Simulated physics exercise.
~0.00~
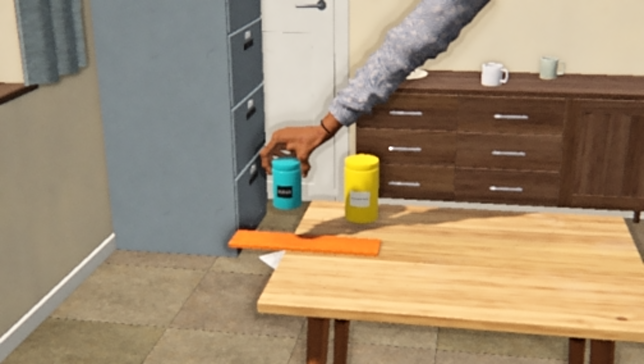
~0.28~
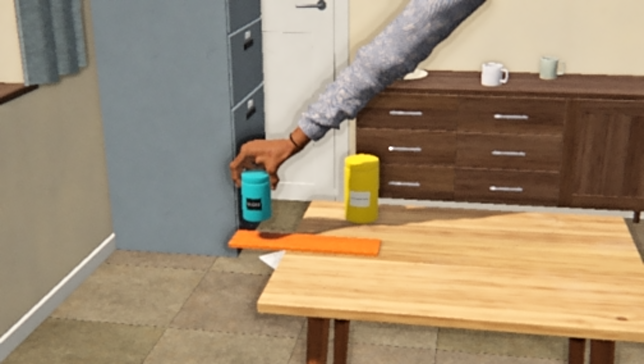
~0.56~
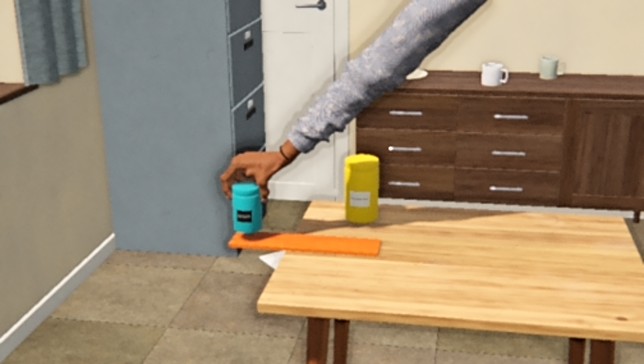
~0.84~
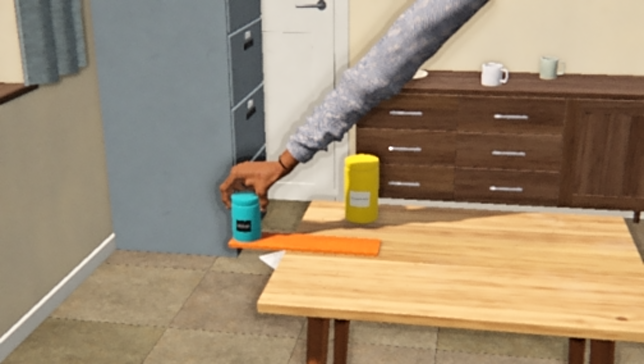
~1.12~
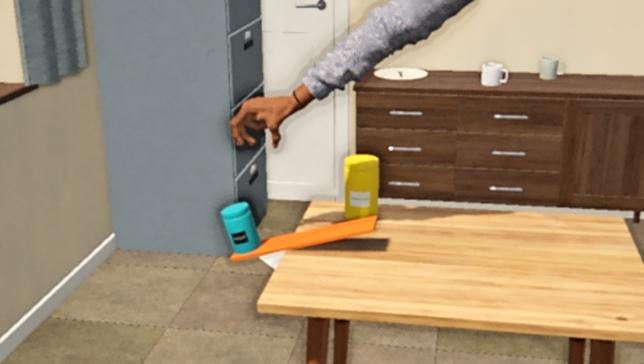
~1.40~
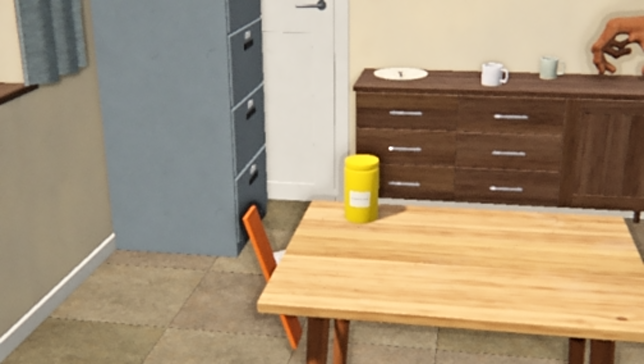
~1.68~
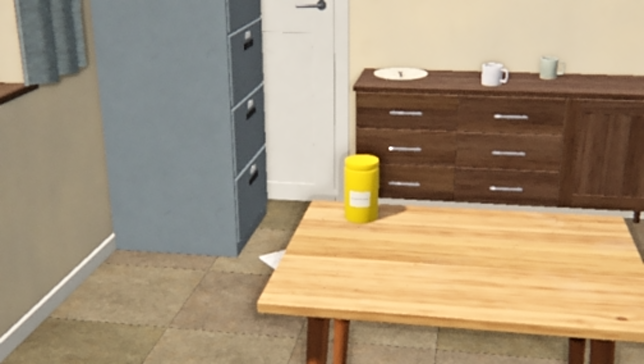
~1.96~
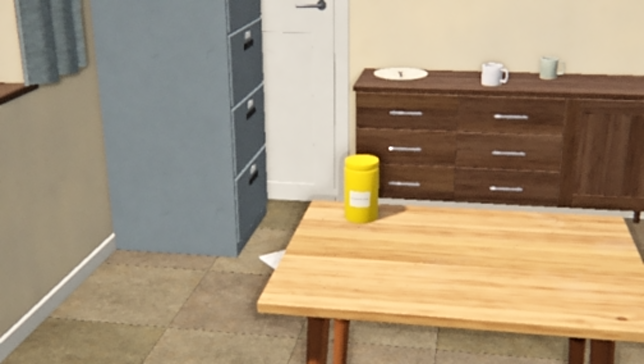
An orange board juts out past the left edge of a pale wooden table, seen from slightly above in a room with a grey cabinet, a white door and a dark sideboard holding a plate and mugs. A hand in a grey sleeve carries a turquoise jar leftward, beside a yellow jar standing on the table, and lowers it upright onto the board's overhanging end. The hand lets go and draws back as the board tilts and the jar leans. The jar drops out of sight, and the board tips steeply over the edge and follows. Only the yellow jar remains standing on the table.
